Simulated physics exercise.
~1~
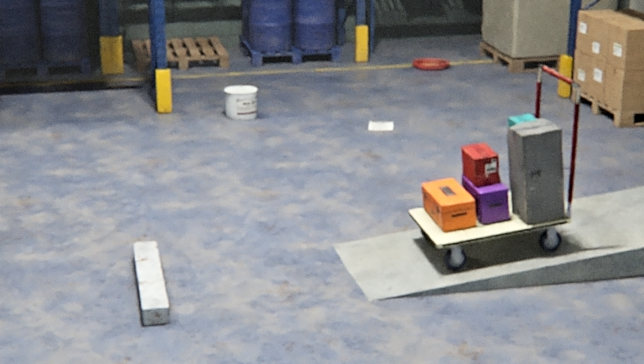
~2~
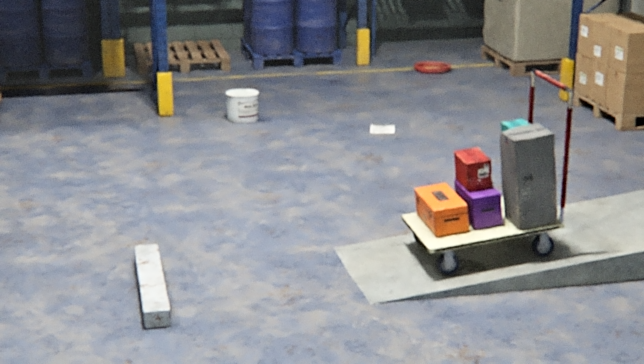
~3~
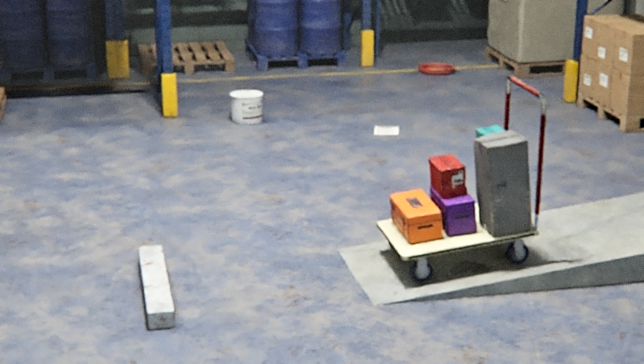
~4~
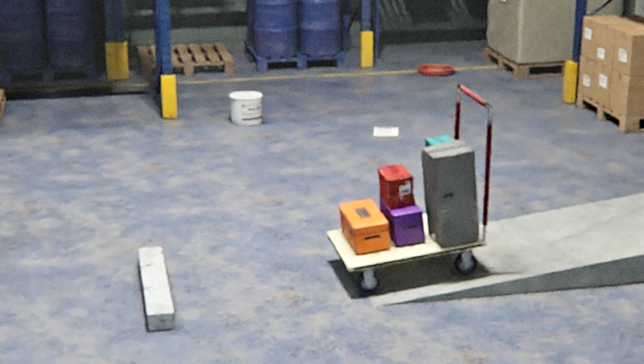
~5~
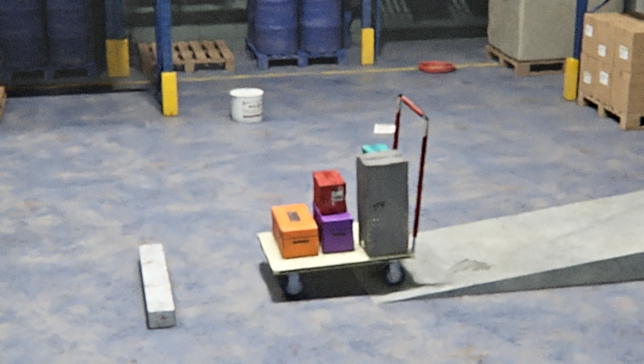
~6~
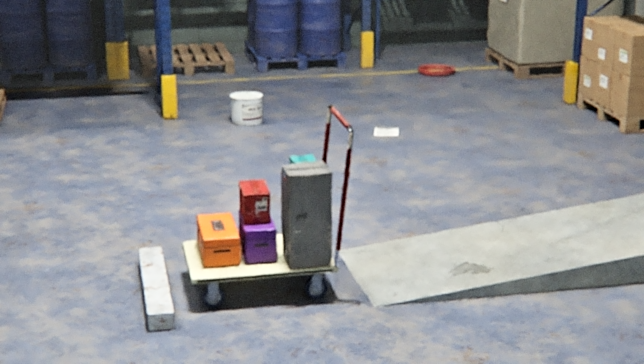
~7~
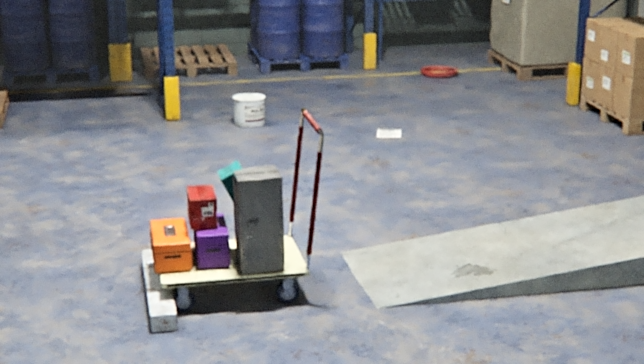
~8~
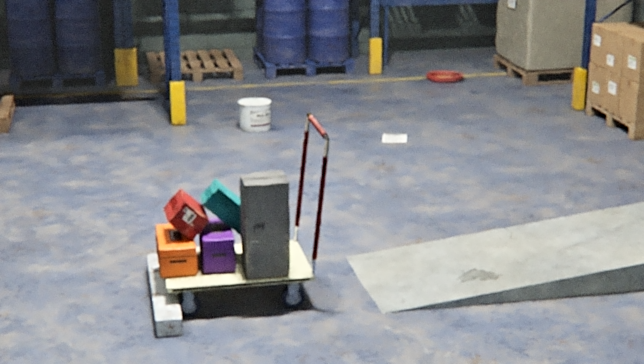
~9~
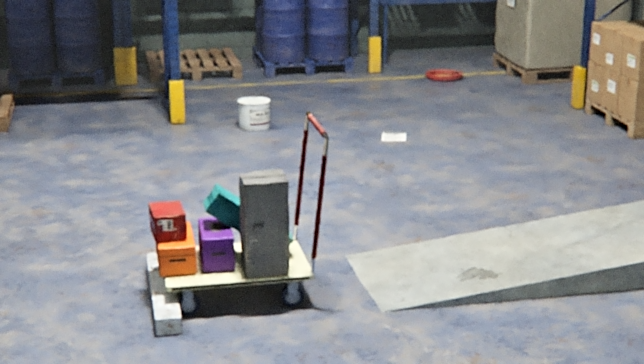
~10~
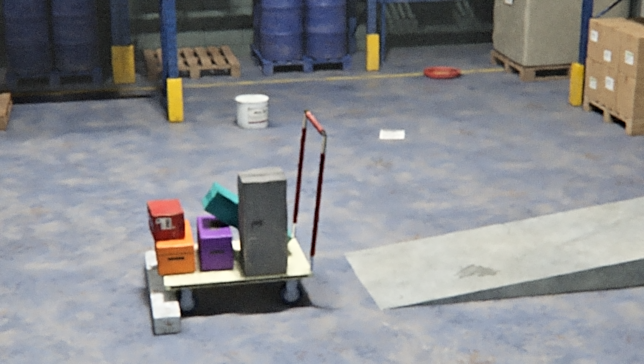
The footage shows a flat trolley carrying colourful boxes and a tall grey box rolling left down a ramp and across the floor until it stops against a kerb, where the red box tumbles onto the orange toolbox and the turquoise box tips over and ends up leaning.
